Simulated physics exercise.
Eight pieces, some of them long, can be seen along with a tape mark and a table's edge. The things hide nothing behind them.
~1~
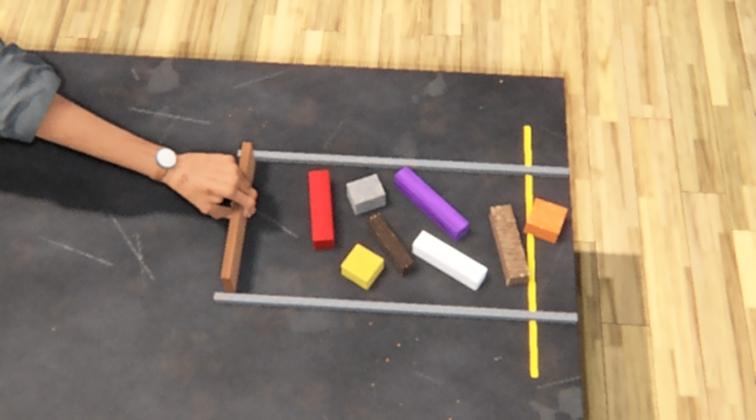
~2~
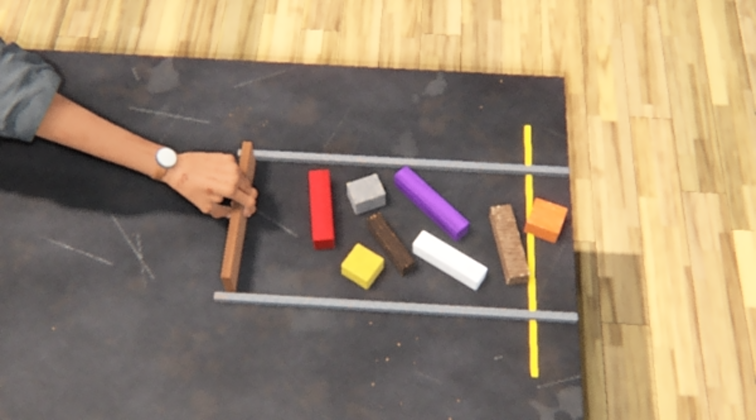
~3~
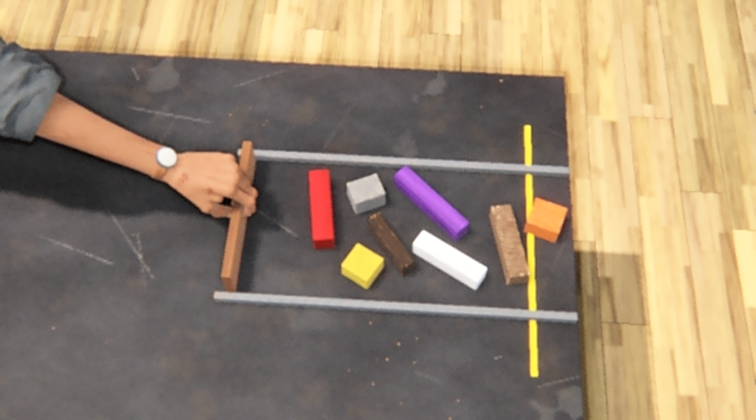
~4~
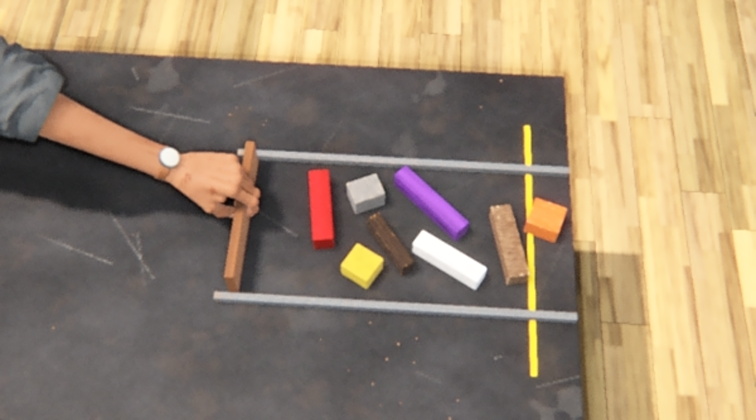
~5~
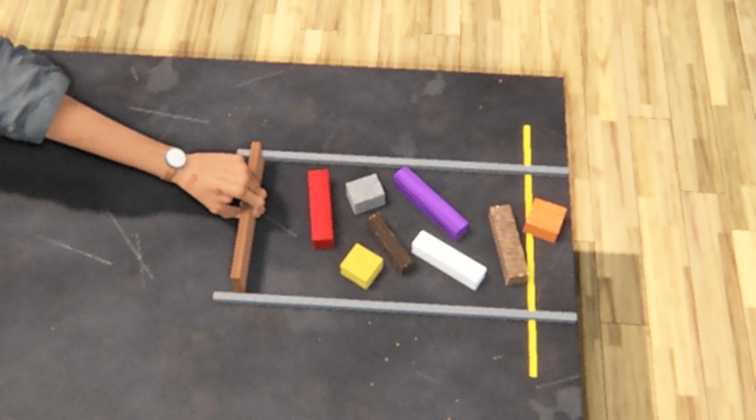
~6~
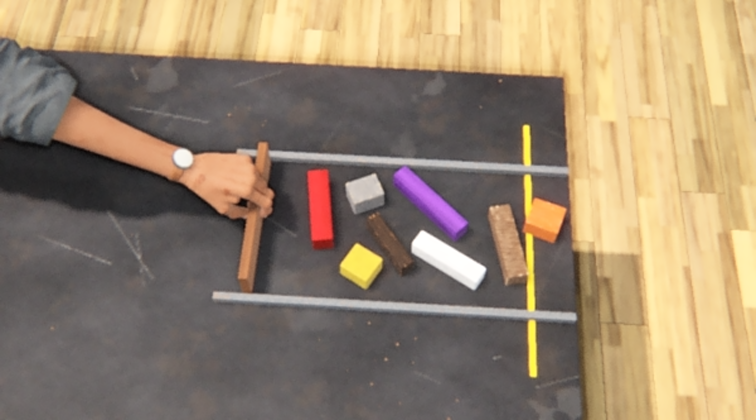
A hand sliding a wooden board slightly right between two grey rails, with the coloured blocks and sticks ahead lying still.
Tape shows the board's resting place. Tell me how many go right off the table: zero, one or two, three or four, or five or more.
Three or four go right off.
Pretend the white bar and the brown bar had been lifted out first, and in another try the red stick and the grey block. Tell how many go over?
The first count is 1 and the second is 2.
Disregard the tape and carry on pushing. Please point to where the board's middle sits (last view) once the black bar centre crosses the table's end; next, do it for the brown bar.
Approx. (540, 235) for the first, approx. (490, 230) for the second.
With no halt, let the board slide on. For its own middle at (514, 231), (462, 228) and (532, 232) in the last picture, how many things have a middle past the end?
In order of the places given, that's 2, 1 and 4.
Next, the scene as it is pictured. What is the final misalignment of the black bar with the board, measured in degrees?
It measures close to 10 degrees.
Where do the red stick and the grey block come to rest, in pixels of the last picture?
Answer: First (540, 227), after that (567, 223).
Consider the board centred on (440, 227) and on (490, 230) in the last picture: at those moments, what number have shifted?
So far 8, and 8 at the second.
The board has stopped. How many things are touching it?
All in all, 3.
A little later, none off yet; orange block at rest near (544, 221); brown bar at rest near (508, 244); white bar at rest near (448, 260).
Next, none off yet; orange block shifted about its own width near (566, 222); brown bar shifted a little near (534, 243); white bar shifted about its own width near (503, 265).
When it is over, the number that fall off is three or four; down, white bar, brown bar and orange block.
